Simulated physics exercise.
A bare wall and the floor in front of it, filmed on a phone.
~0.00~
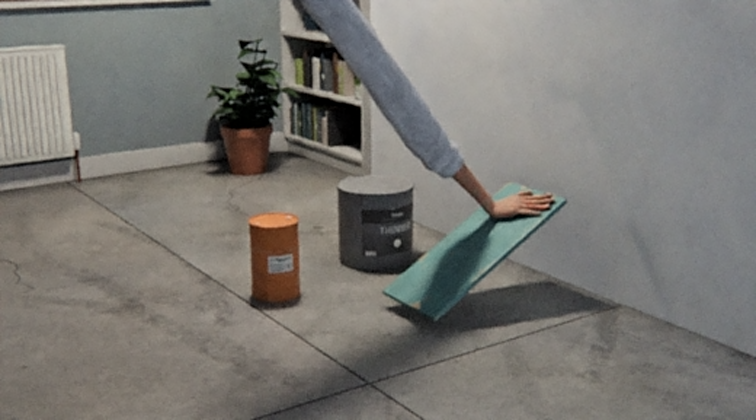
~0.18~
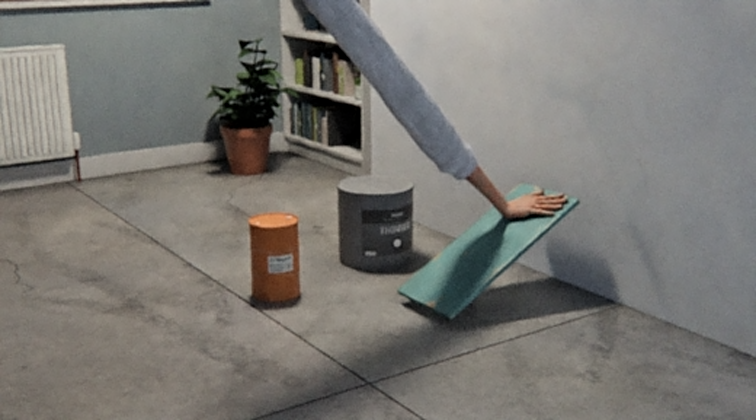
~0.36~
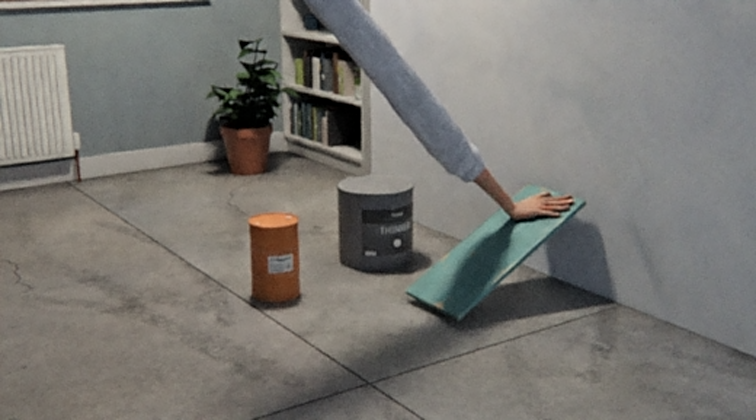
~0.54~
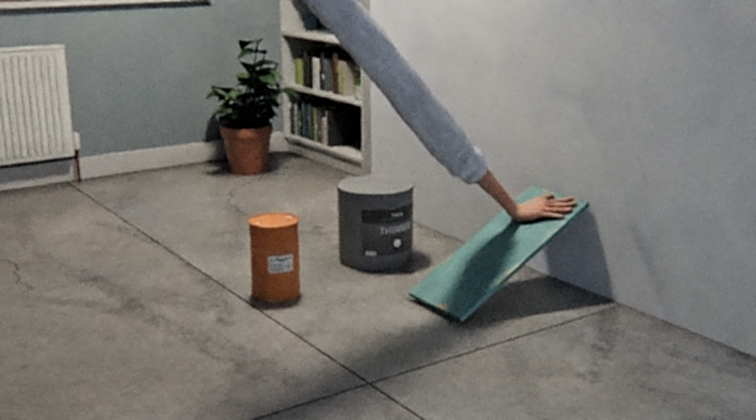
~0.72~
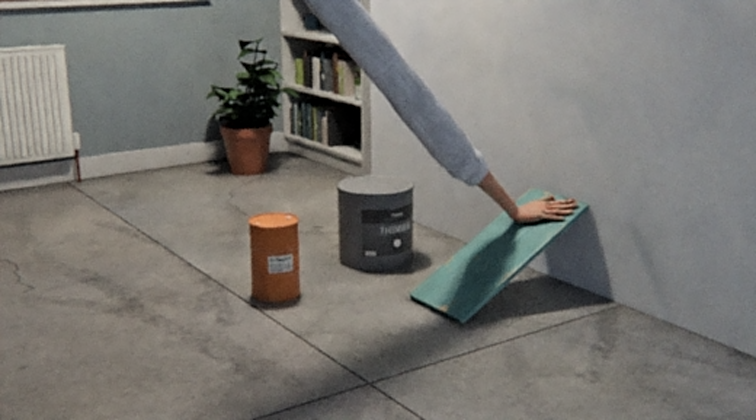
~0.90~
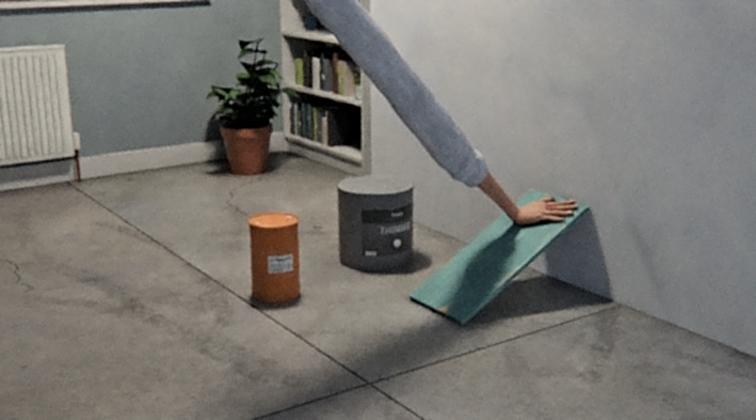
A hand moves a turquoise board rightward and leans it against the wall, keeping hold.
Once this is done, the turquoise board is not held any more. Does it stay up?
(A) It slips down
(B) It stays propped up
It slips down (A).
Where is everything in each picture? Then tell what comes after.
In the first picture, on its way; turquoise board (475, 247); orange canister (275, 257).
In the second picture, on its way; turquoise board (489, 247); orange canister (275, 257).
In the third picture, on its way; turquoise board (496, 247); orange canister (275, 257).
In the fourth picture, on its way; turquoise board (499, 249); orange canister (275, 257).
In the fifth picture, leant on the wall, still held; turquoise board (500, 251); orange canister (275, 257).
In the sixth picture, leant on the wall, still held; turquoise board (500, 252); orange canister (275, 257).
After 1.30 s, turquoise board 28° lower than it was left near (490, 292).
After 1.70 s, turquoise board 28° lower than it was left near (490, 295).
At rest (4.5 s), moved from the start, turquoise board; the other 2 in place. Seen from the same camera at the end, turquoise board near (490, 295). The board slips out.
